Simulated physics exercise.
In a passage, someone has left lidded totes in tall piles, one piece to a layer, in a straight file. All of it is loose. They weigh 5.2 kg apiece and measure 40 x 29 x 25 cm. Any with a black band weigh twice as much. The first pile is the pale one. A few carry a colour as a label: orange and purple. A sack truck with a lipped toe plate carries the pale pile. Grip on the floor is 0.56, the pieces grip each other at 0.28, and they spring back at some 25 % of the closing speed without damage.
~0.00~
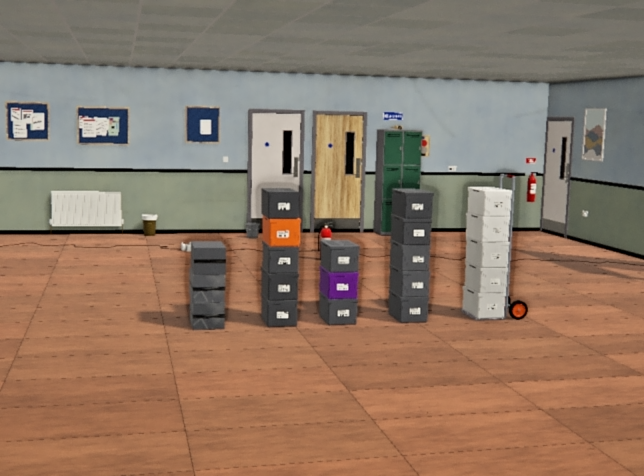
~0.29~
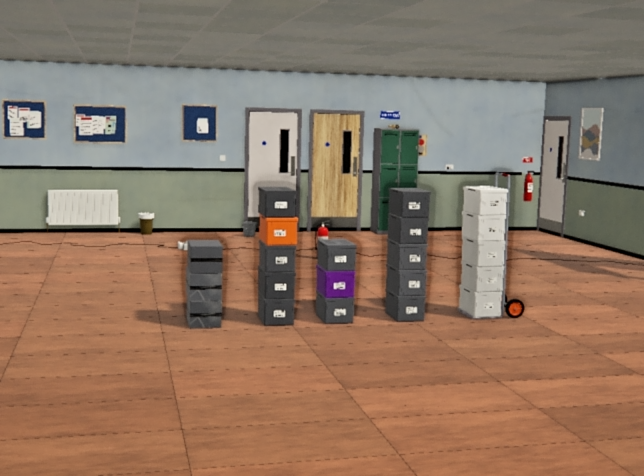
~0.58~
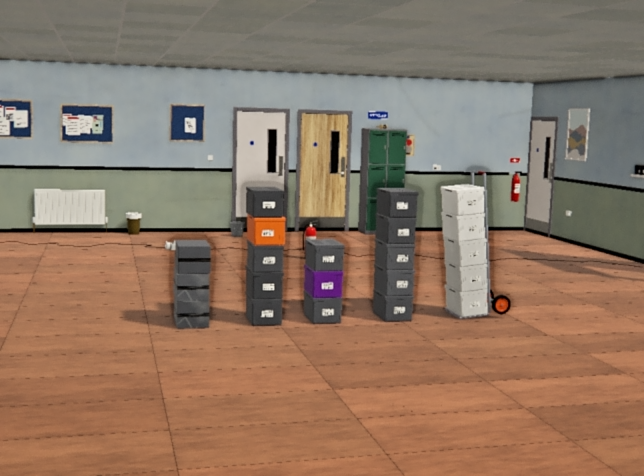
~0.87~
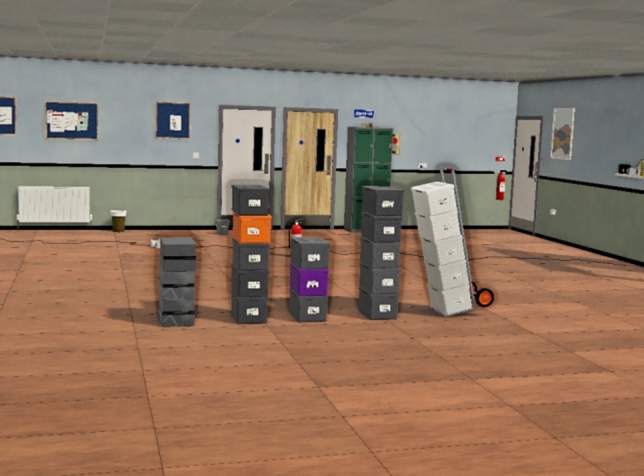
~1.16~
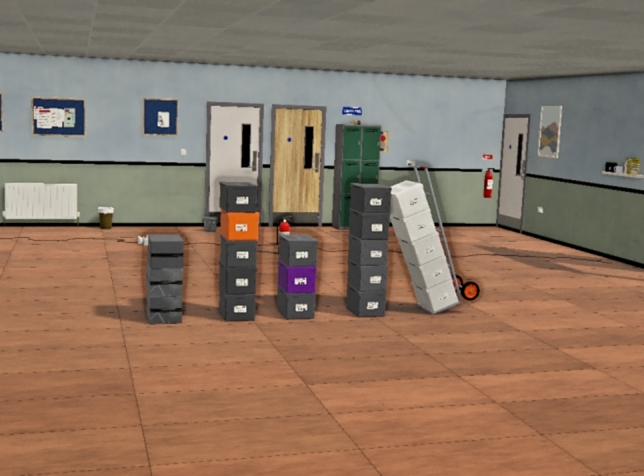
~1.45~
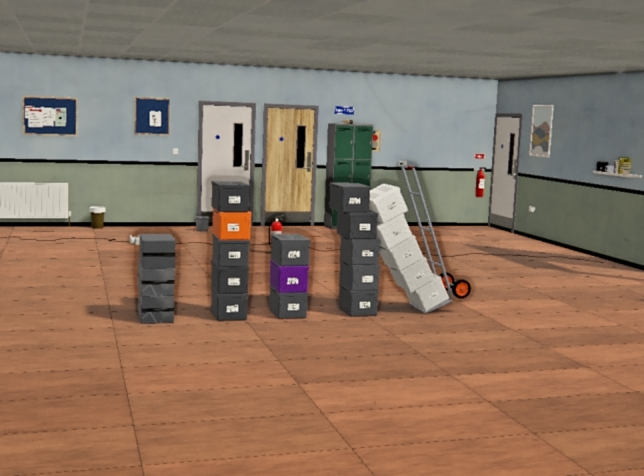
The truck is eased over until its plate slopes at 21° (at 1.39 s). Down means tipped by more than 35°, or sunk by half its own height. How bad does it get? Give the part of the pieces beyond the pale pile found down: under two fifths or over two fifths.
Ending down: Over two fifths.
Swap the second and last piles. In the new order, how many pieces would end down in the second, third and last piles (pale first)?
In that case second 0, third 0, last 0.
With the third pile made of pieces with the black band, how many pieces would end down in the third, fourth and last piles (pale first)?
In that case third 1, fourth 3, last 2.
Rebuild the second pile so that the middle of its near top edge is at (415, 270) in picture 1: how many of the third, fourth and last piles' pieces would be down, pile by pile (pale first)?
In that case third 0, fourth 0, last 0.
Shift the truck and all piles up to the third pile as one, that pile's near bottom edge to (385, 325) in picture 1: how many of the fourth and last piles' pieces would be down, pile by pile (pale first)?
In that case fourth 4, last 0.
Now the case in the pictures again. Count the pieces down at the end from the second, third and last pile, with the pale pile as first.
Pieces: Second 5, third 2, last 3.
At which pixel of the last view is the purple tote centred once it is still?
Around (251, 301).
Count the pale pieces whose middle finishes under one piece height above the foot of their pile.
The count is 2.
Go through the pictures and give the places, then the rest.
In the first frame (pixels give the middle of a visible side; the camera pans a little), truck frame (512, 205) 0° forward; orange tote (285, 233); purple tote (343, 286); none of the others has stirred.
The second frame shows truck frame (508, 204) 1° forward; orange tote (282, 232).
The third frame shows truck frame (485, 202) 6° forward, top of the pale pile leaning 6°; purple tote (328, 285); none of the others has stirred.
The fourth frame shows truck frame (457, 198) 13° forward, top of the pale pile leaning 13°; purple tote (314, 283); none of the others has stirred.
The fifth frame shows truck frame (433, 196) 19° forward, top of the pale pile leaning 22°; purple tote (302, 281); none of the others has stirred.
The sixth frame shows truck frame (421, 195) 21° forward, top of the pale pile leaning 28°; orange tote (236, 227); purple tote (294, 280); movement in 2 of them.
After 2.00 s, 5 of the pale pile down; none of the 16 other totes down, 5 disturbed.
After 2.54 s, 5 of the pale pile down; 5 of the 16 other totes down; purple tote 29° from how it stood; orange tote 5° from how it stood.
After 3.72 s, 5 of the pale pile down; 14 of the 16 other totes down; purple tote 44° from how it stood, 9 cm lower; orange tote 9° from how it stood, 41 cm lower.
In the end (4.8 s), 5 of the pale pile down; 14 of the 16 other totes down; purple tote on its side; orange tote 47 cm lower. That is 88 per cent. From the last view, middles, purple tote near (251, 301), orange tote near (95, 273).
